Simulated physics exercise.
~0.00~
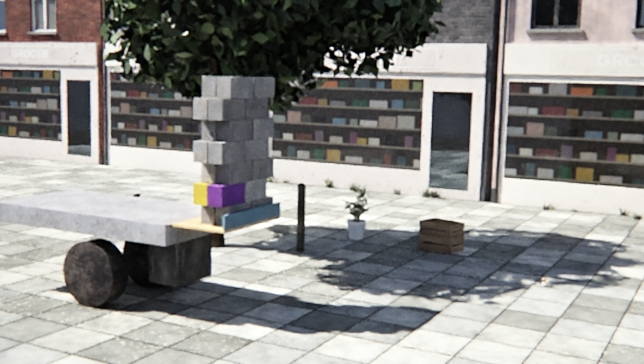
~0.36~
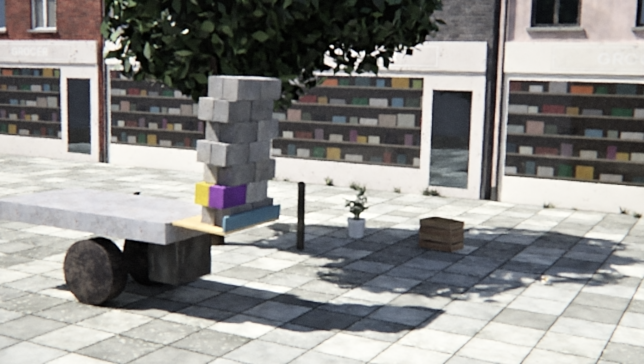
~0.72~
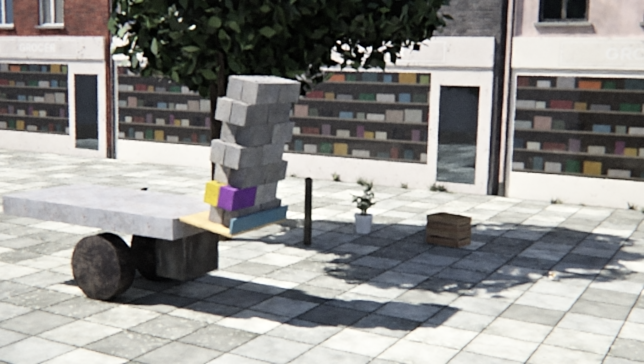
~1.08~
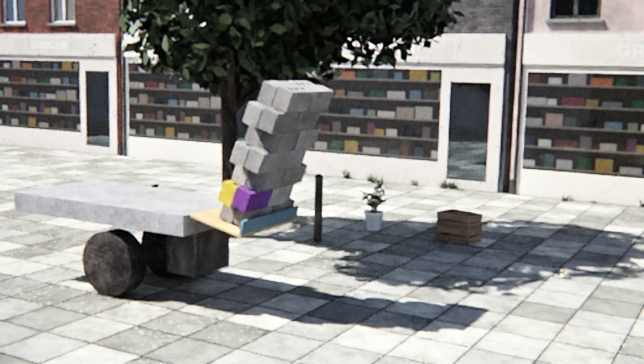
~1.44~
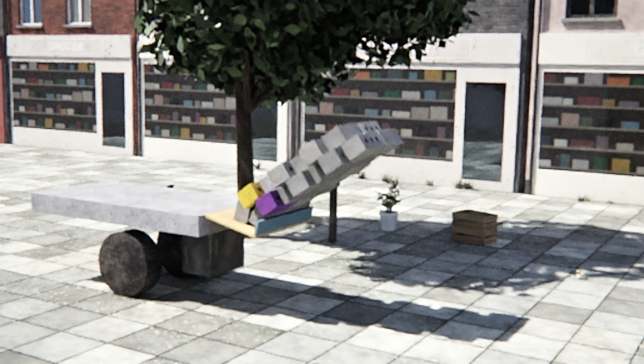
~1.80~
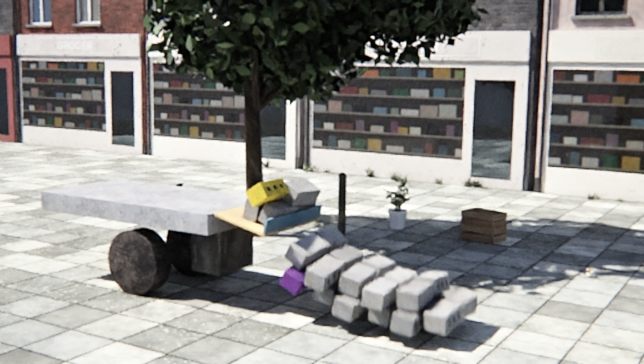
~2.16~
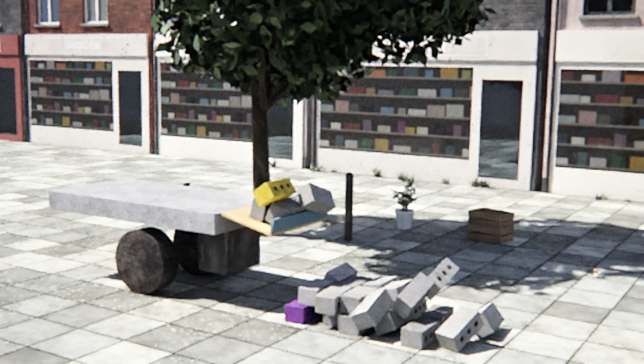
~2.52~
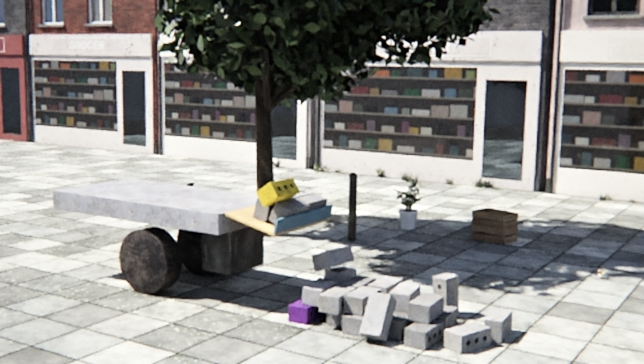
A tall stack of gray blocks tips right off a flat-bed and scatters across the paving.
